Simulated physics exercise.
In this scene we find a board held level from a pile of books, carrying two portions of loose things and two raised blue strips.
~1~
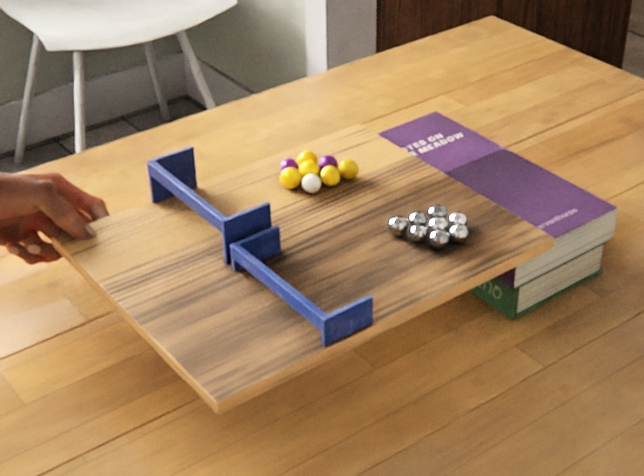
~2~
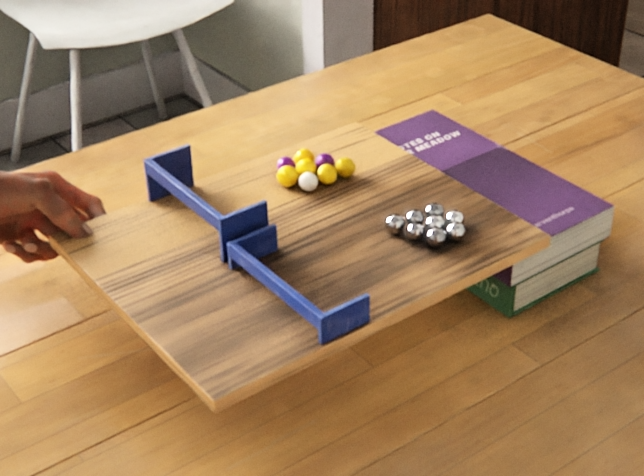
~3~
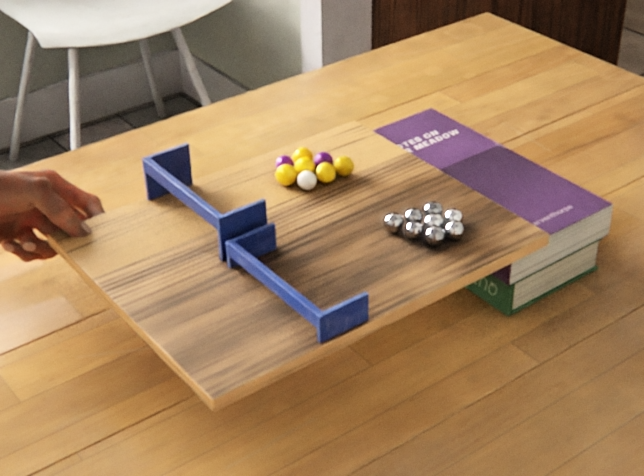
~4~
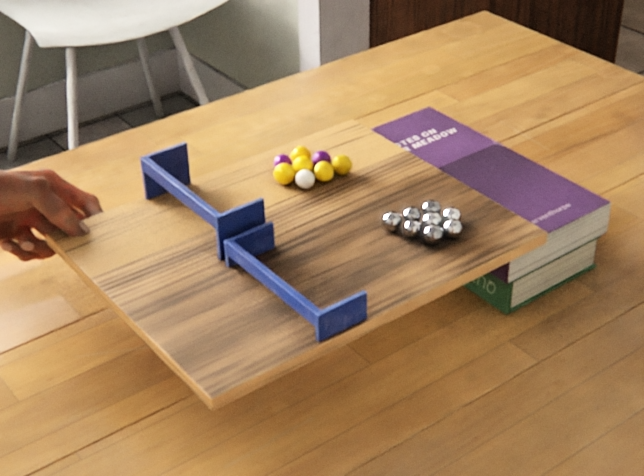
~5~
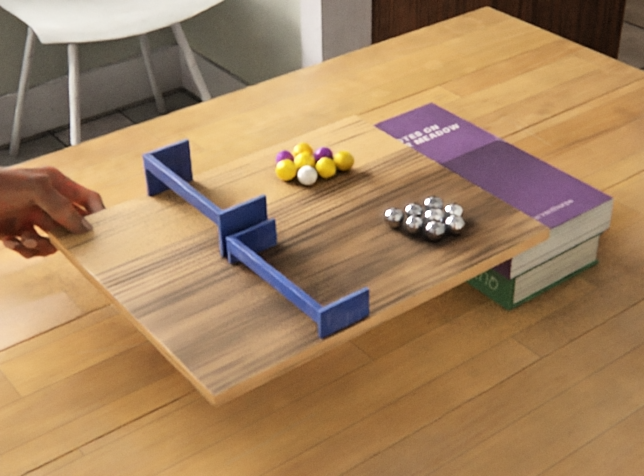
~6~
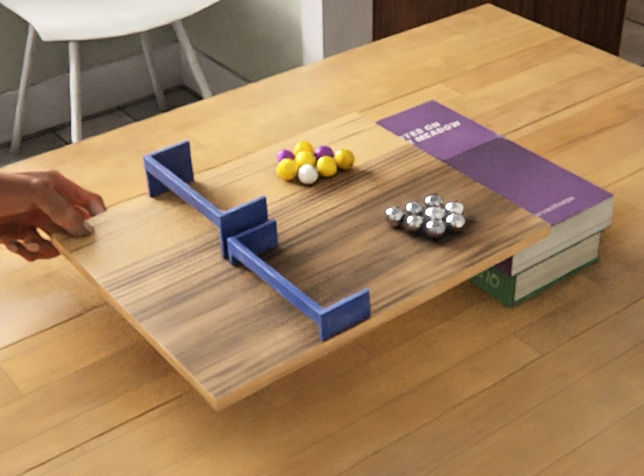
At first, a hand at the left holds a wooden board level, its other end resting on stacked books, with yellow, purple and white gumballs, a cluster of steel balls and two blue strips on top. Then the view shifts slightly, and the balls stay in place while the board barely moves.
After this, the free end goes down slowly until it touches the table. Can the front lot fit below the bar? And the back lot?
One by one: I reckon the front lot gets caught. I reckon the back lot clears it fine.
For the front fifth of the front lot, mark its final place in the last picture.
In the last view, that fifth sits at about (287, 324).
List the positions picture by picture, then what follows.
The first picture shows held end of the board at (222, 396), level; book pile at (471, 191), about a quarter as high as the board is long; front lot at (438, 227), a few steel balls; back lot at (310, 171), a few gumballs; front gate at (278, 286), its slot lower than a piece; back gate at (187, 196), its slot higher than a piece.
The second picture shows held end of the board at (219, 395), level; back lot at (306, 169).
The third picture shows held end of the board at (218, 393), level; front lot at (434, 223).
The fourth picture shows held end of the board at (217, 392), level; back lot at (303, 167).
The fifth picture shows held end of the board at (219, 389), level; front lot at (435, 218).
The sixth picture shows held end of the board at (221, 393), down by 1°; book pile at (468, 179); front lot at (435, 216), not moving; back lot at (306, 162), not moving; front gate at (275, 280); back gate at (183, 191).
Then, 0.26 s past the last view, board sloping at 5°; front lot where it was; back lot where it was.
Then, 0.60 s past the last view, board sloping at 11°; front lot on its way down; back lot on its way down.
Then, 0.96 s past the last view, board resting at 13°; front lot has reached its gate; back lot all past its gate.
Finally, board resting at 13°; front lot gathered behind its gate; back lot all past its gate.
